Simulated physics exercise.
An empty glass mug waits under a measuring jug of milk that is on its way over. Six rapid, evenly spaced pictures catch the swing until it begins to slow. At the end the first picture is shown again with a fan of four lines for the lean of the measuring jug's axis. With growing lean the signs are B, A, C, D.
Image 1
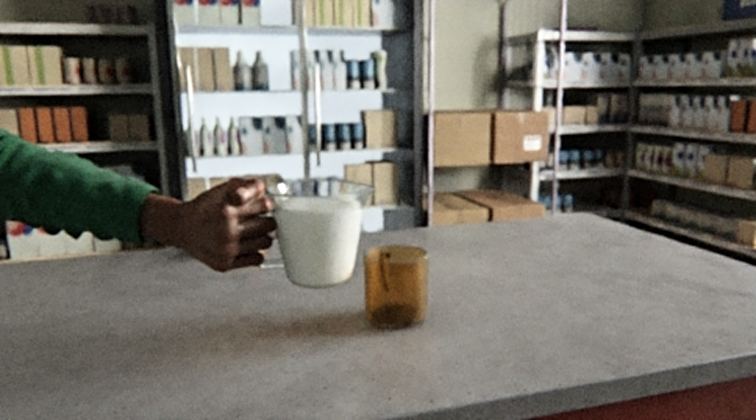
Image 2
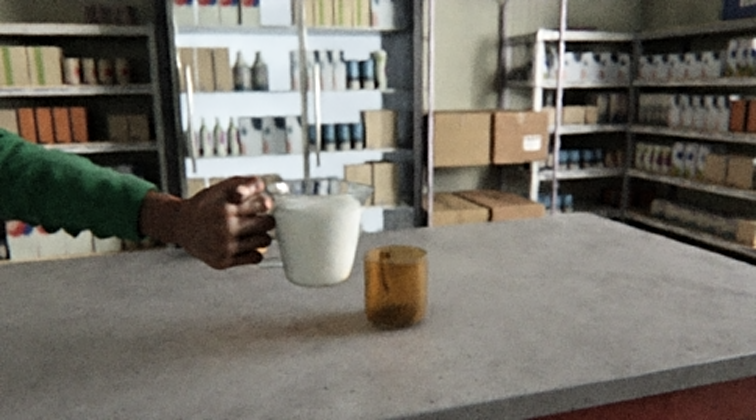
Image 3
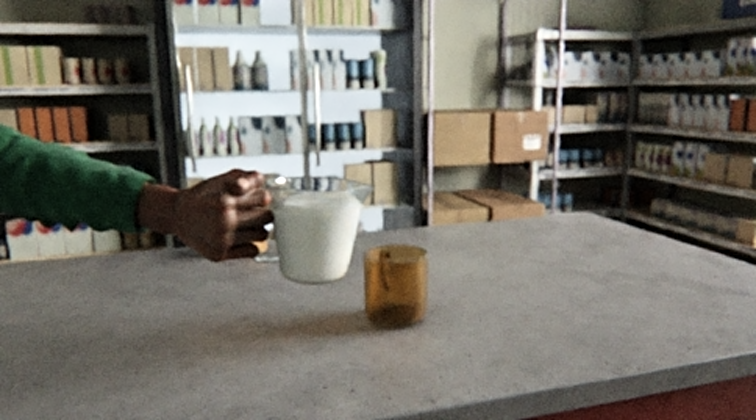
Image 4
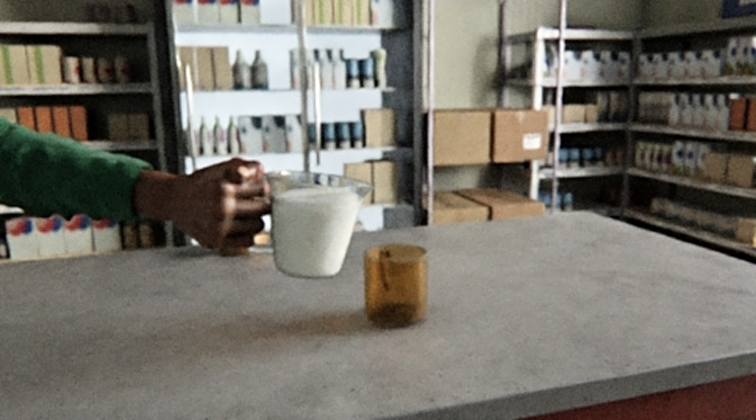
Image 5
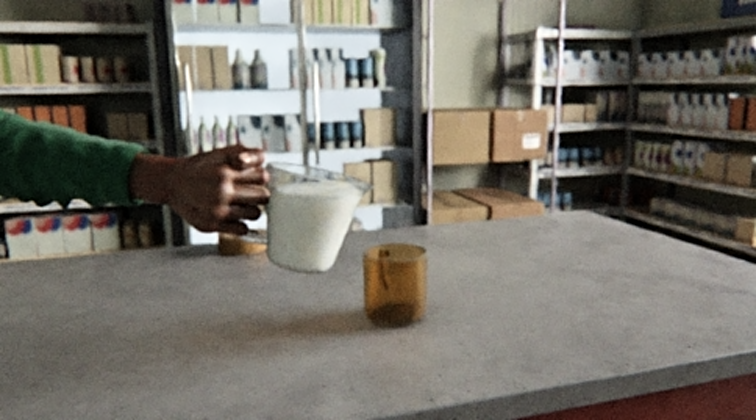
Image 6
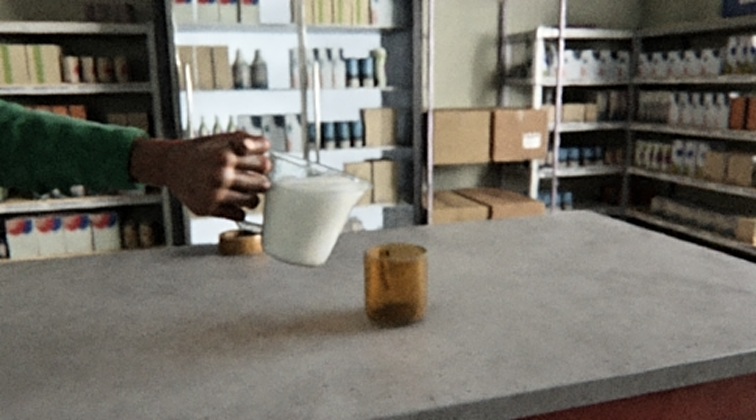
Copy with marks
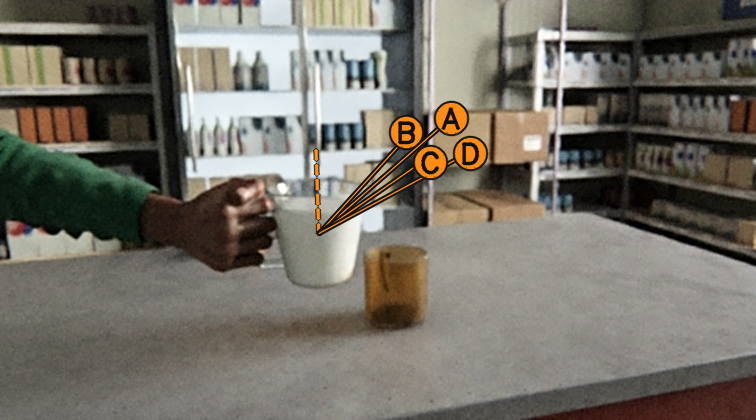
A dark-skinned hand in a green sleeve, reaching in from the left, holds a clear measuring jug of milk above a grey counter, lifts it slightly and gradually tilts it to the right. An empty amber glass mug stands still on the counter, just right of the jug. Behind, stocked shelves, bottles and cardboard boxes fill a storeroom, seen from a steady view slightly above the counter.
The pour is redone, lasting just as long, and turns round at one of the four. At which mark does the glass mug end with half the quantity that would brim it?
I would pick tilt B.
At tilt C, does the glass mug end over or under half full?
Over.
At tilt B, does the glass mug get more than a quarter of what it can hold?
Yes, it does.
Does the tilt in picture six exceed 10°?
Yes, it does.
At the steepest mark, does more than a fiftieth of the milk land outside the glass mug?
Yes, it does.
In orange, A at (437, 129); B at (397, 147); C at (413, 168); D at (455, 160).
With A, the glass mug ends with about 62 % of what it can hold; 3 % of the milk is spilt.
With B, the glass mug ends with about 48 % of what it can hold.
With C, the glass mug ends with about 71 % of what it can hold; 10 % of the milk is spilt.
With D, the glass mug ends with about 73 % of what it can hold; 22 % of the milk is spilt.
